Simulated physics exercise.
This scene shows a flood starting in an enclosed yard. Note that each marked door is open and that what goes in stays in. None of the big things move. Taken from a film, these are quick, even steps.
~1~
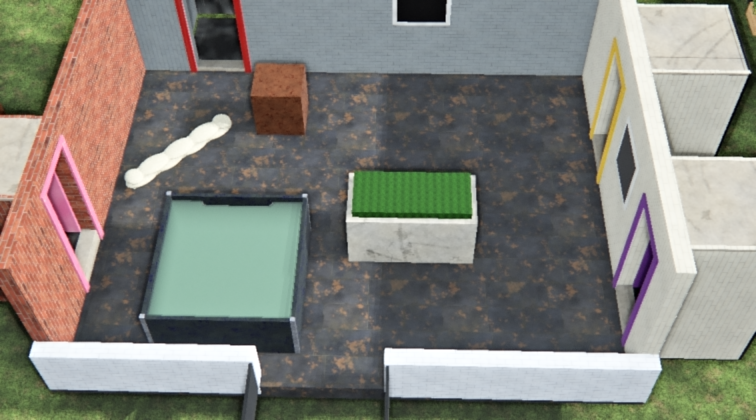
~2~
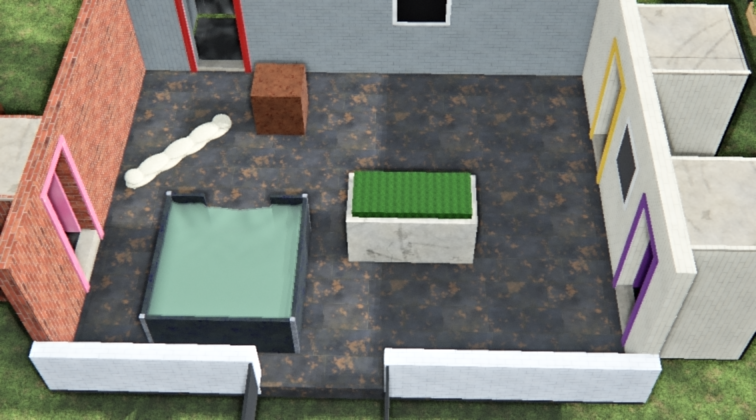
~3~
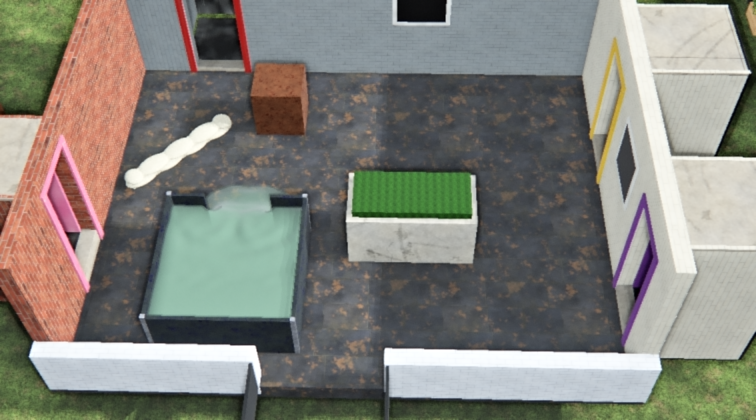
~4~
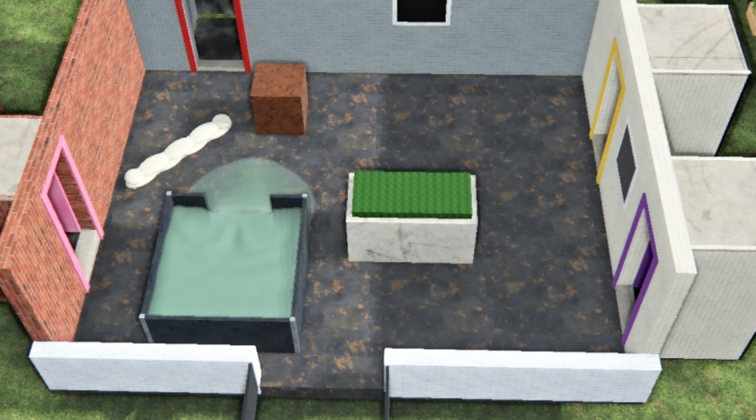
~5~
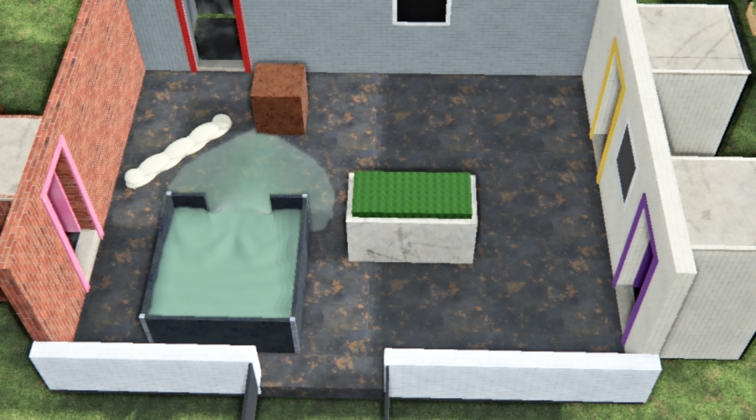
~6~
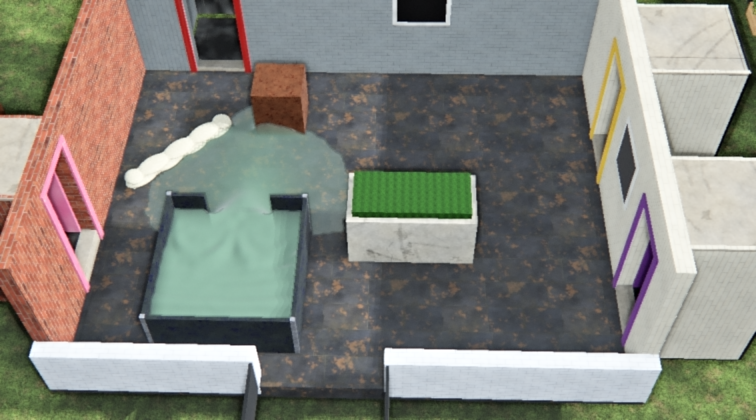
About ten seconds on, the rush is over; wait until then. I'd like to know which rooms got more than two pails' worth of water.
Sure: The yellow door got no more than that; the purple door got no more than that; the pink door got no more than that; the red door got more than that.
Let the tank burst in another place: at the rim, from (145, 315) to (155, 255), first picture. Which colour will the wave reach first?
First: The pink-painted one.
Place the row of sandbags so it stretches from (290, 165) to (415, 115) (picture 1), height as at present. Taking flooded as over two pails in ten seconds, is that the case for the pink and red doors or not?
Pink door: Within limit; red door: Beyond limit.
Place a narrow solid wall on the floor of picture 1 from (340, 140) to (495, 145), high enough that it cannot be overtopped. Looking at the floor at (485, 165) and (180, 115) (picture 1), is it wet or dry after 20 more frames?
Taking the points in order, the first is inundated and the second is inundated.
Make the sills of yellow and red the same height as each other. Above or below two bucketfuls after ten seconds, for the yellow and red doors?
The yellow door exceeds it, the red door exceeds it.
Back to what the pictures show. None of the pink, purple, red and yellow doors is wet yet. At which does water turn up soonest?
Looks like the red one.
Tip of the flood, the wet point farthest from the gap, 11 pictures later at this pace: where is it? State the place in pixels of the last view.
My guess is roughly (503, 79).
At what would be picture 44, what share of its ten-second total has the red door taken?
The figure is near 85 per cent.
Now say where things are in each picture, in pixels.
The first frame shows the water tank at (228, 257) is whole and still.
In the second frame, the front is at a hidden place, out from the gap on the water tank's far side.
In the third frame, the front is at (221, 193), out from the gap on the water tank's far side.
In the fourth frame, the front is at (247, 161), out from the gap on the water tank's far side.
In the fifth frame, the front is at (252, 133), out from the gap on the water tank's far side.
In the sixth frame, the front is at (249, 110), out from the gap on the water tank's far side.
A moment on, water covers 25 % of the floor; the yellow door not reached, the purple door not reached, the pink door not reached, the red door under two buckets in.
Next, water covers 40 % of the floor; the yellow door not reached, the purple door not reached, the pink door not reached, the red door over two buckets in.
Then, water covers 55 % of the floor; the yellow door not reached, the purple door not reached, the pink door wet at the sill, nothing in, the red door far over two buckets in.
Later, water covers 75 % of the floor; the yellow door wet at the sill, nothing in, the purple door wet at the sill, nothing in, the pink door wet at the sill, nothing in, the red door far over two buckets in.
In the end, water covers 95 % of the floor; the yellow door wet at the sill, nothing in, the purple door wet at the sill, nothing in, the pink door wet at the sill, nothing in, the red door far over two buckets in.
